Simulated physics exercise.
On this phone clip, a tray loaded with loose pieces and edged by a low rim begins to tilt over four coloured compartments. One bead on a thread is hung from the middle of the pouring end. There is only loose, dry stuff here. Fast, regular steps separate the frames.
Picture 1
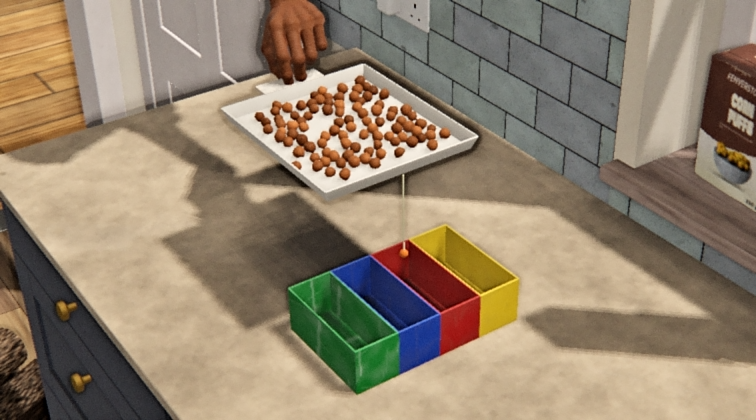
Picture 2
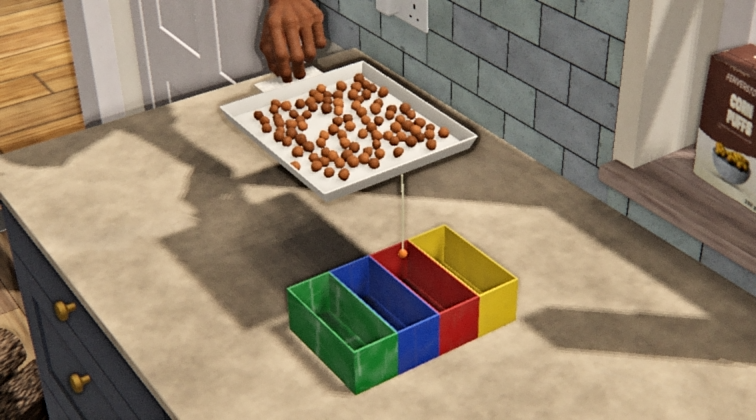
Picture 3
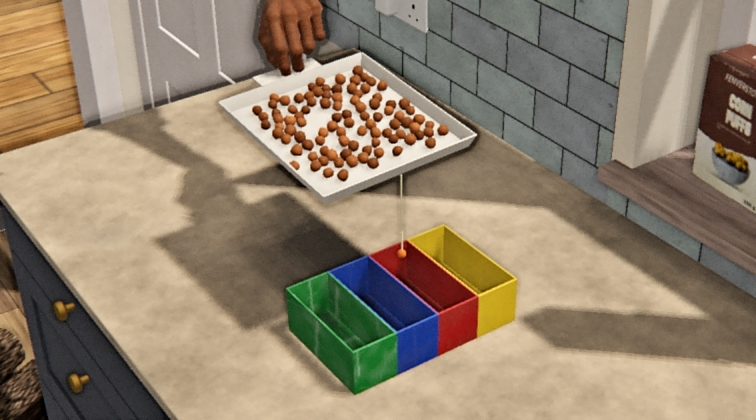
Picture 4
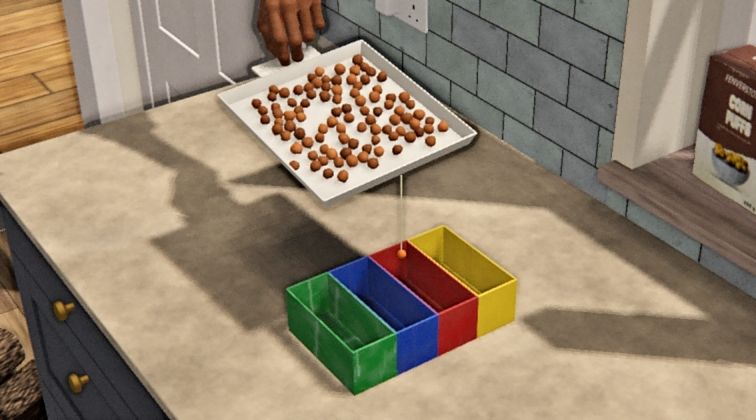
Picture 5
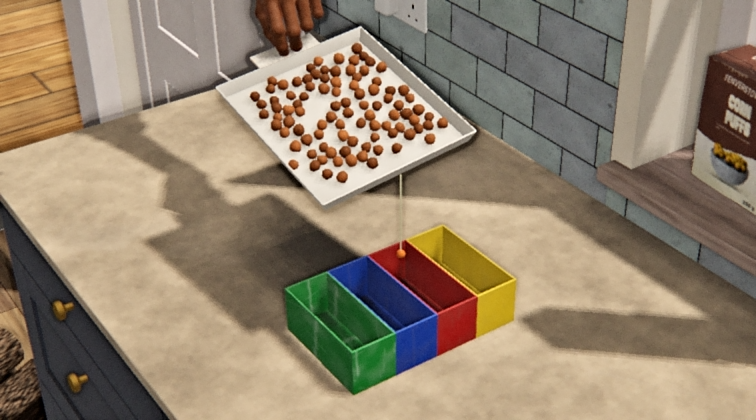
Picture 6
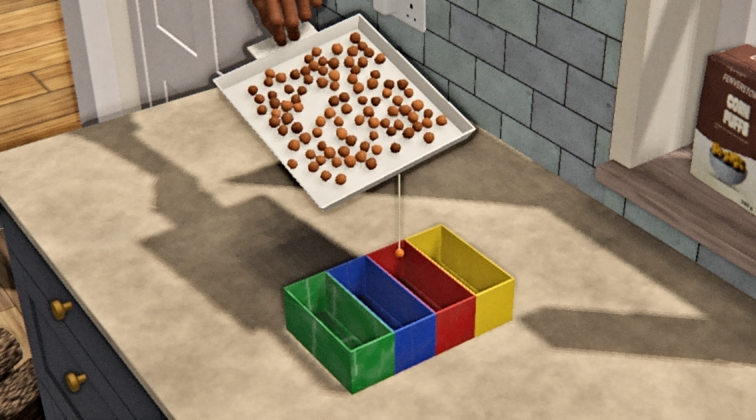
On a kitchen counter, a hand slowly tilts a tray of hazelnuts above four coloured compartments.
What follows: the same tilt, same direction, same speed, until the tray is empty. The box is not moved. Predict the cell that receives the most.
Most of it goes into the green cell.
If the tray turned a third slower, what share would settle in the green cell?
It would be close to 60 per cent.
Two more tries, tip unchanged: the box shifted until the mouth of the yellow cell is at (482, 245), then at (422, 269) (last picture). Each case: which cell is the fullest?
The first placing favours that green cell, while the second favours that blue cell.
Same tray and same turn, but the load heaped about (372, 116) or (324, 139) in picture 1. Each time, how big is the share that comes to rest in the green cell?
First case: Some 60 %; second case: Some 60 %.
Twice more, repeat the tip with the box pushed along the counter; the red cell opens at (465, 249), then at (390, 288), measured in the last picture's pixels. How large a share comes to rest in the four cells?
You'd get about 20 per cent first and about 100 per cent second.
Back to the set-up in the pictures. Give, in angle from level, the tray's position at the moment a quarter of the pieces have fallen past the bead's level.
Approx. reading: About 85°.
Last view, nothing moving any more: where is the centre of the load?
Close to (345, 336) in the last view.
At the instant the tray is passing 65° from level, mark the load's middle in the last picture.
Close to (345, 161).
Just after the last frame, tray tipped steeply; almost all on the tray; about a tenth falling or outside the box.
A moment on, tray tipped past a quarter turn; just a few on the tray; roughly half in the green cell; roughly a third in the blue cell; just a few in the red cell; just a few in the yellow cell; about a tenth falling or outside the box.
Further on, tray tipped past a quarter turn; roughly half in the green cell; roughly a third in the blue cell; just a few in the red cell; just a few in the yellow cell; about a tenth falling or outside the box.
When it is over, tray tipped past a quarter turn; roughly half in the green cell; roughly a third in the blue cell; just a few in the red cell; just a few in the yellow cell; about a tenth outside the box.
